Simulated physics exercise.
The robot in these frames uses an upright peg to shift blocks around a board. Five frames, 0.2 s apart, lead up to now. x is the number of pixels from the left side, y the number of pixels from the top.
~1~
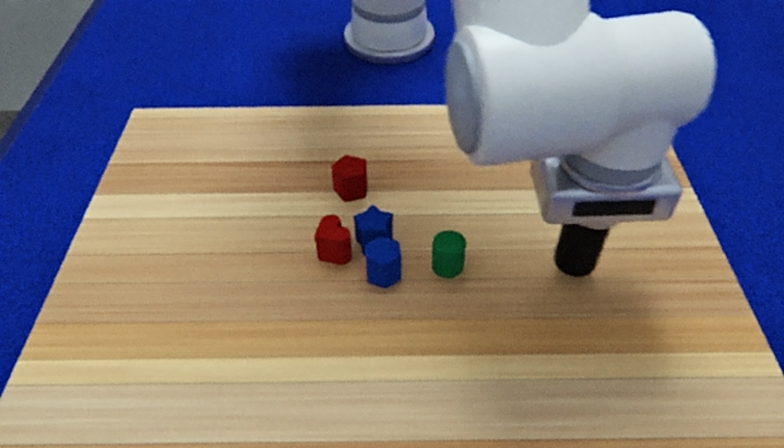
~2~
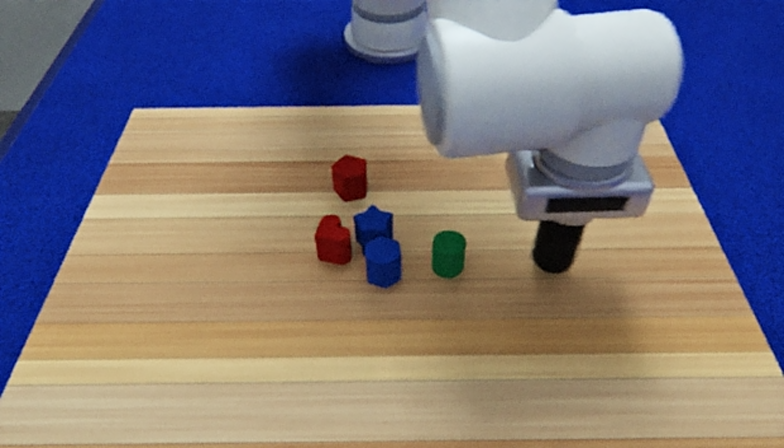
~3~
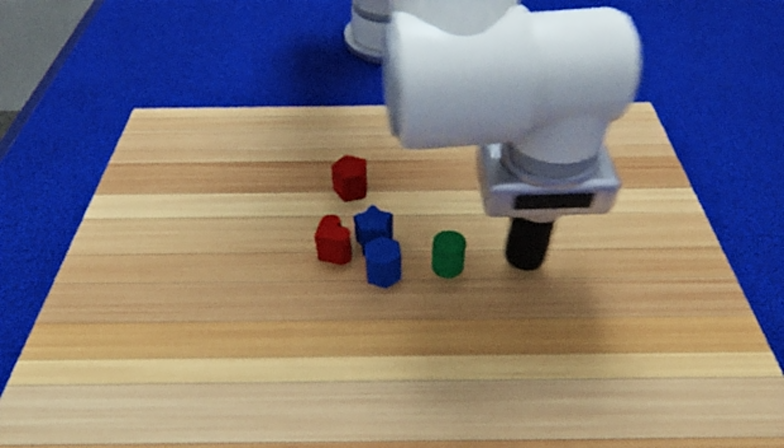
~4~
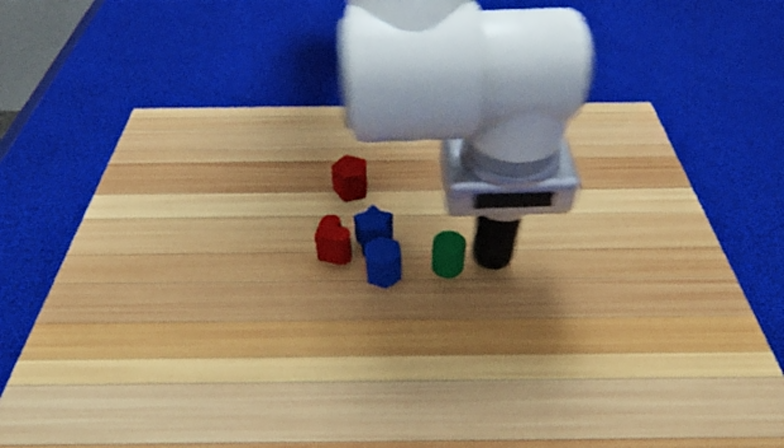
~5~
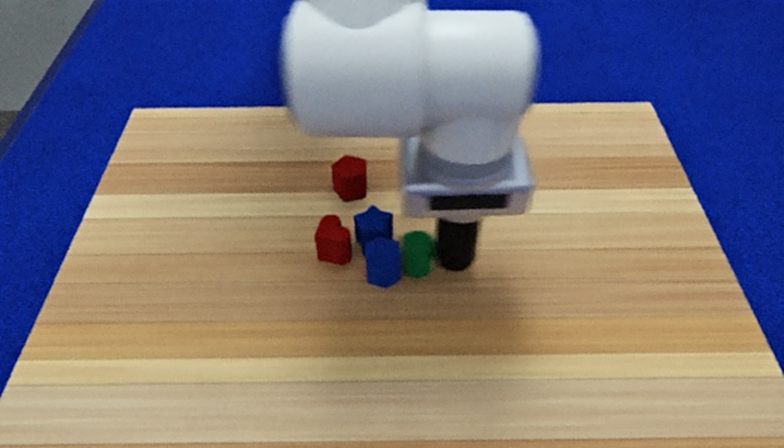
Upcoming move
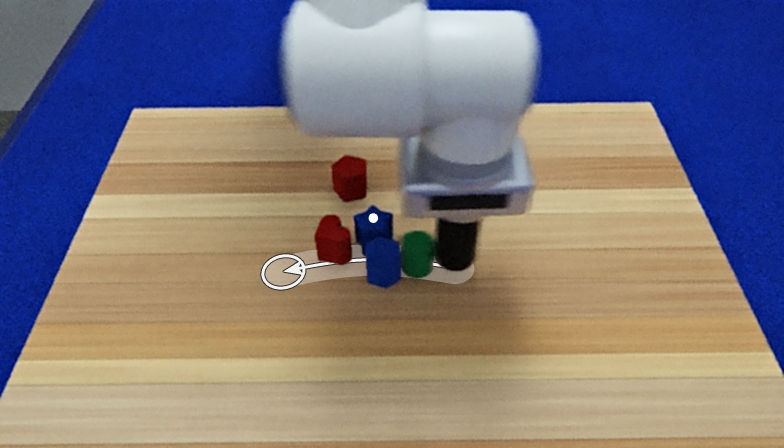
In the video, a white robot arm with a black peg moves left across a wooden board holding red, blue and green blocks, then pushes the green round block left toward the blue blocks while the other blocks stay still.
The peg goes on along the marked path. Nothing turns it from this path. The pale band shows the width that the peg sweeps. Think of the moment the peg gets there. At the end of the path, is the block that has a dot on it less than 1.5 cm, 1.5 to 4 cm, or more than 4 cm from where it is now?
It will move between 1.5 and 4 cm.
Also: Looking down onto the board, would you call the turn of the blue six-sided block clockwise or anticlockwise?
Verdict: Counterclockwise.
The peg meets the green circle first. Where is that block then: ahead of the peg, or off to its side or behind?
It is still ahead of the peg.
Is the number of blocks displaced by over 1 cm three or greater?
Yes.
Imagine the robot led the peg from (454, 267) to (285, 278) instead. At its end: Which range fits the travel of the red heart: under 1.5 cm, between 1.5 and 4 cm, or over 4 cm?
My estimate: Beyond 4 cm.
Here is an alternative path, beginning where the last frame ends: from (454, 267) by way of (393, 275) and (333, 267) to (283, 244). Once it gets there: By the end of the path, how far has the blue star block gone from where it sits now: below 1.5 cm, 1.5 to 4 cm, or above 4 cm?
Band: 1.5 to 4 cm.
Drawn move, from (454, 267) via (397, 260) and (340, 262), ending at (283, 272); the dot is on the blue star block.
What follows on the original path. One third of the way, peg at (396, 249); red heart at (325, 227); blue star block at (357, 214), turned 70° clockwise; blue six-sided block at (338, 260), turned 60° anticlockwise; green circle at (358, 237).
Two thirds of the way, peg at (339, 251); red heart at (294, 225), turned 105° clockwise; blue star block at (340, 211); blue six-sided block at (325, 269), turned 90° anticlockwise; green circle at (300, 246).
At the end, peg at (281, 261); red heart at (264, 220), turned 170° clockwise; blue star block at (339, 211), turned 145° clockwise; blue six-sided block at (325, 270), turned 95° anticlockwise; green circle at (241, 262).
